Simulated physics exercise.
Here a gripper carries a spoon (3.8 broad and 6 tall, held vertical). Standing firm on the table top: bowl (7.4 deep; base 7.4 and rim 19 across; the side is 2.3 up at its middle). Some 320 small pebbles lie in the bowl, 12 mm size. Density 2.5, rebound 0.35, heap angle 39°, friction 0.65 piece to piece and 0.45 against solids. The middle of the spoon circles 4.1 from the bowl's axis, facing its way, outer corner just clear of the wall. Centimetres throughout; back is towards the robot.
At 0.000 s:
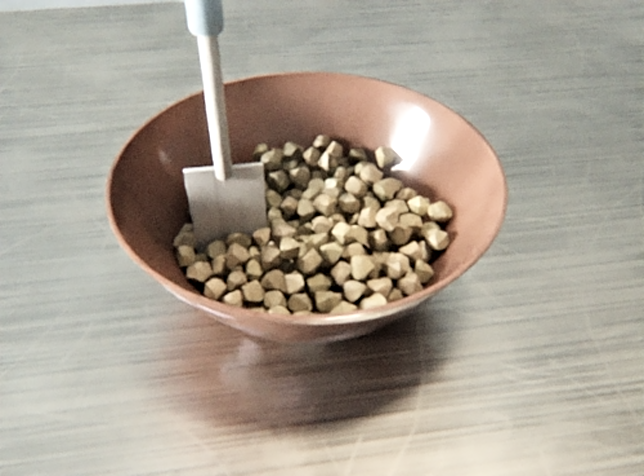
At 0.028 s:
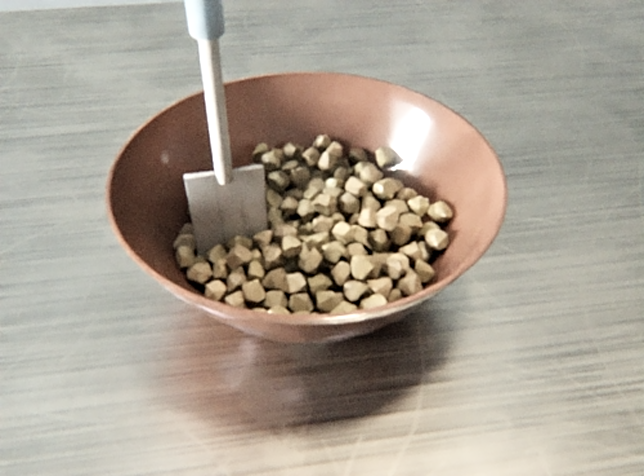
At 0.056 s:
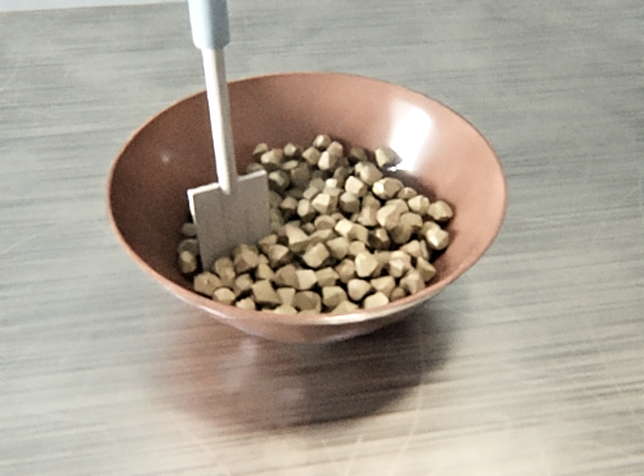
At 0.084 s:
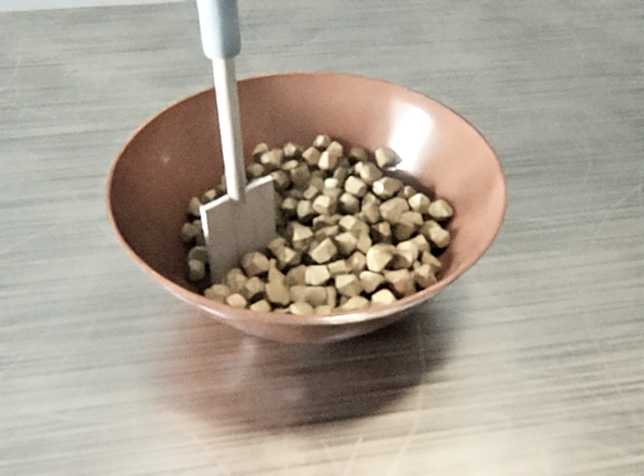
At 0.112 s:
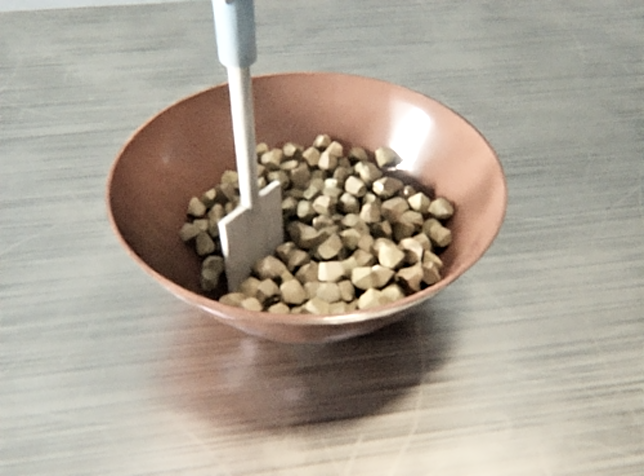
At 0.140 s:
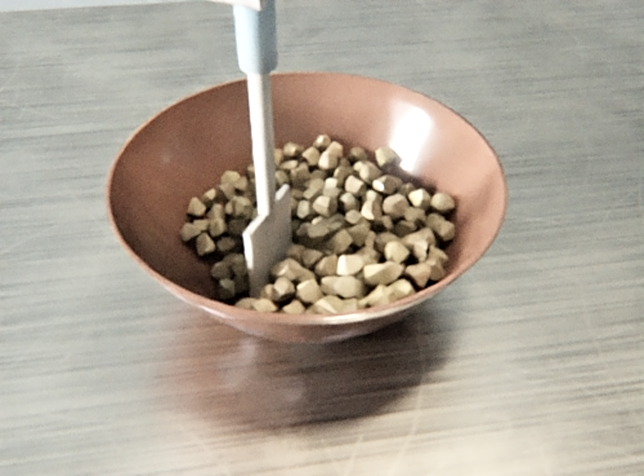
Brown bowl of small beige pebbles on a table, an upright spatula-like tool sweeping through them along the left side toward the front.
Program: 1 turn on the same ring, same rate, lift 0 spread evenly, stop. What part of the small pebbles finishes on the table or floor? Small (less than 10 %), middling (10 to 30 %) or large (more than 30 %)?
On the table or floor the share is small, less than 10 %.
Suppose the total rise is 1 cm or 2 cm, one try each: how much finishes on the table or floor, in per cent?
Some 5 and 5 per cent.
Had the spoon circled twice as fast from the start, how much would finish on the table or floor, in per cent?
Then about 20 per cent.
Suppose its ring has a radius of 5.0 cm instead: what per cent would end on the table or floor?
In that case some 5 per cent.
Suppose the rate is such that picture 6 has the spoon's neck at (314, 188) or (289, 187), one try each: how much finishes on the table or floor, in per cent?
Some 15 and 10 per cent.
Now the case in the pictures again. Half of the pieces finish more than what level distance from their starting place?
About 8 cm.
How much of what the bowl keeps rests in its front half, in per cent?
About 70 per cent.
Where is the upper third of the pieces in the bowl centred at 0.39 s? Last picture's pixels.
Around (392, 147).
After 0.39 s, 174° round, highest piece 9 above the table; 316 in the bowl, 1 in flight or on the tool.
After 0.64 s, 292° round, highest piece 10 above the table; 312 in the bowl, 2 on the table or floor, 3 in flight or on the tool.
After 0.97 s, 0° round, highest piece 8 above the table; 299 in the bowl, 17 on the table or floor, 1 in flight or on the tool.
After 1.67 s, 0° round, highest piece 8 above the table; 299 in the bowl, 18 on the table or floor.
In the end, 299 in the bowl, 18 on the table or floor. That is 6 % on the table or floor.
